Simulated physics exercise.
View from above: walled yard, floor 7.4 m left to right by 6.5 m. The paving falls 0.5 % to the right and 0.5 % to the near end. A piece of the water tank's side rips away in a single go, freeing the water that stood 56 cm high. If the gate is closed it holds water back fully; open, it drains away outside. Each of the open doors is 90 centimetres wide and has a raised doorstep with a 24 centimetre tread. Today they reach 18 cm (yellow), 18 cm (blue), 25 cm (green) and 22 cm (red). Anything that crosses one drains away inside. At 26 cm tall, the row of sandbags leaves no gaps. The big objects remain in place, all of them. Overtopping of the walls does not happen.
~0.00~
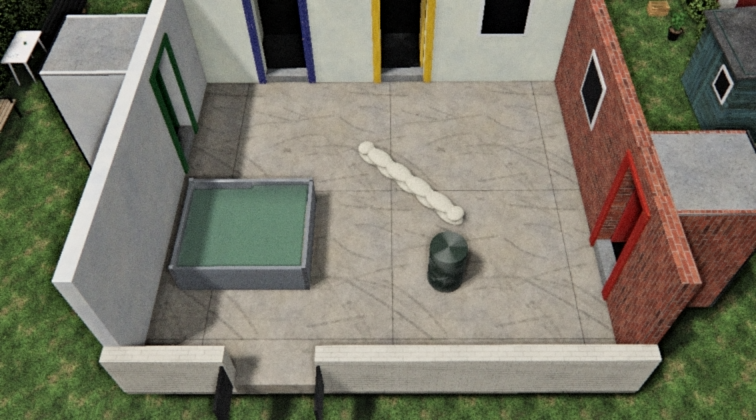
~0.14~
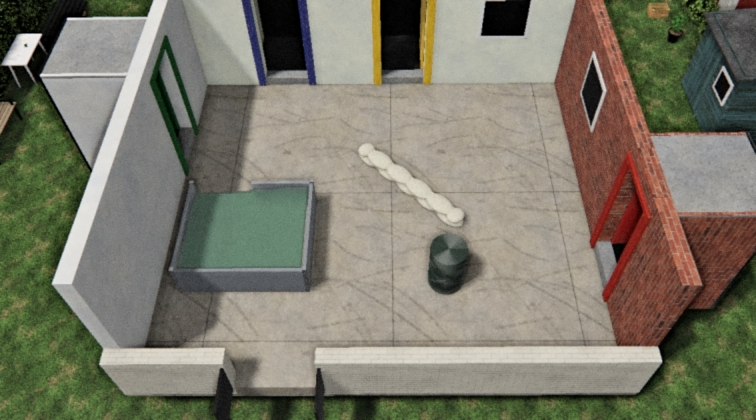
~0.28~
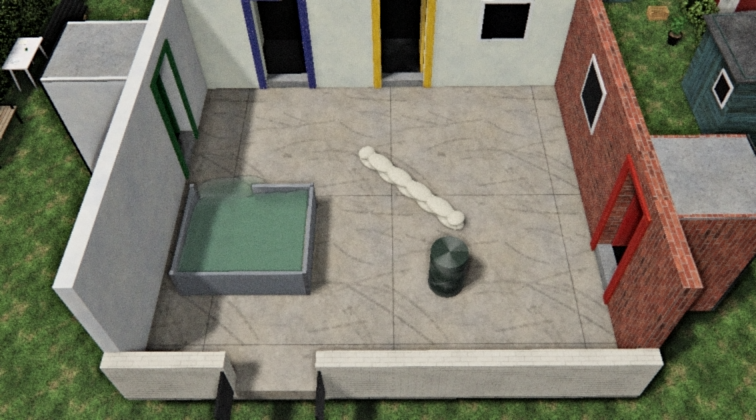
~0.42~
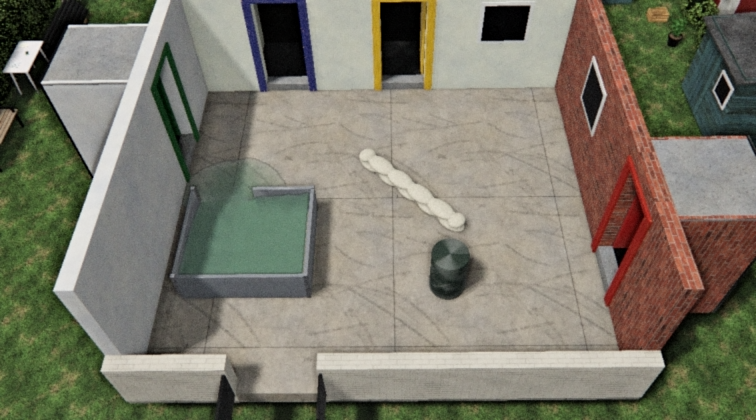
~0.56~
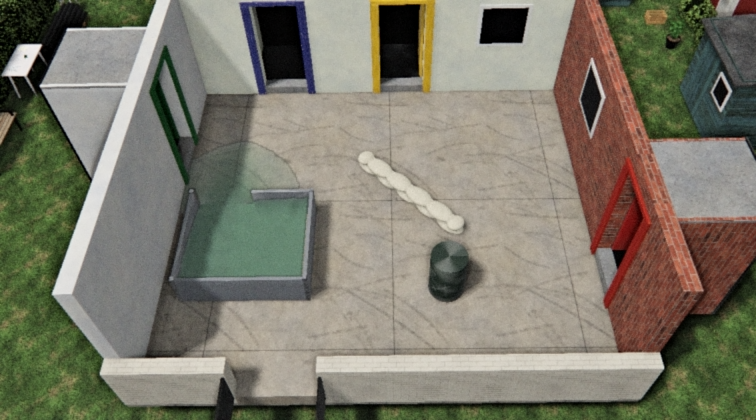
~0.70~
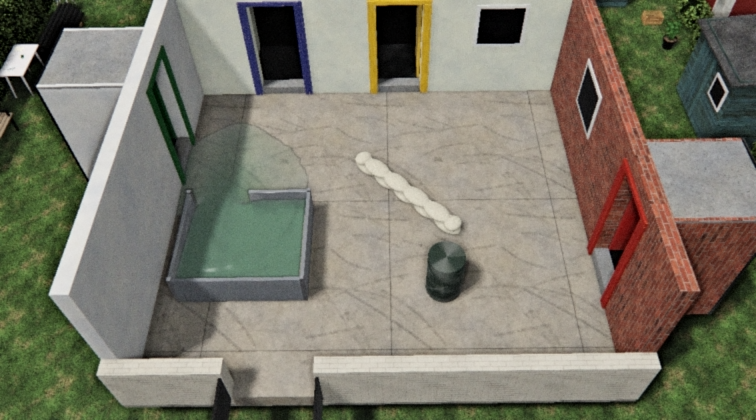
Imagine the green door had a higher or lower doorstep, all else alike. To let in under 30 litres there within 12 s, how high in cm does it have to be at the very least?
At least roughly 12 cm.
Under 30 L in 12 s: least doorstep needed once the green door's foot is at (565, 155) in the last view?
8.0 cm.
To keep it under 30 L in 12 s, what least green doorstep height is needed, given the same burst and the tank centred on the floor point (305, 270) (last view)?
You'd need some 9.5 cm.
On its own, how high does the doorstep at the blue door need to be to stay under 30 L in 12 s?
For blue: Close to 14.0 cm.
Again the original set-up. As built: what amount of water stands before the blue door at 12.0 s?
About 4.5 cm.
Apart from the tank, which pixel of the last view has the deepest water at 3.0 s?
(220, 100).
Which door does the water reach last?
Answer: Red.
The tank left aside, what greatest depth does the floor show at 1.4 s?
Up to some 36 centimetres, I'd say.
After 1.4 s water covers 15 % of the floor, deepest (36 cm) near (205, 95); 21 cm at the green door, 0 litres in over its 25 cm doorstep.
After 3.0 s water covers 25 % of the floor, deepest (28 cm) near (220, 100); 14 cm at the green door, 0 litres in over its 25 cm doorstep.
After 12.0 s water covers 85 % of the floor, deepest (12 cm) near (622, 378); 5 cm at the green door, 0 litres in over its 25 cm doorstep.
At the green door as built, the water arrived by 0.7 s and peaked near 21 cm at 1.4 s.
Run again over the same 12 s with other heights there, 40 litres in over 11 cm, 16 litres over 14.5 cm. The limit of 30 litres is kept from about 12 cm up.
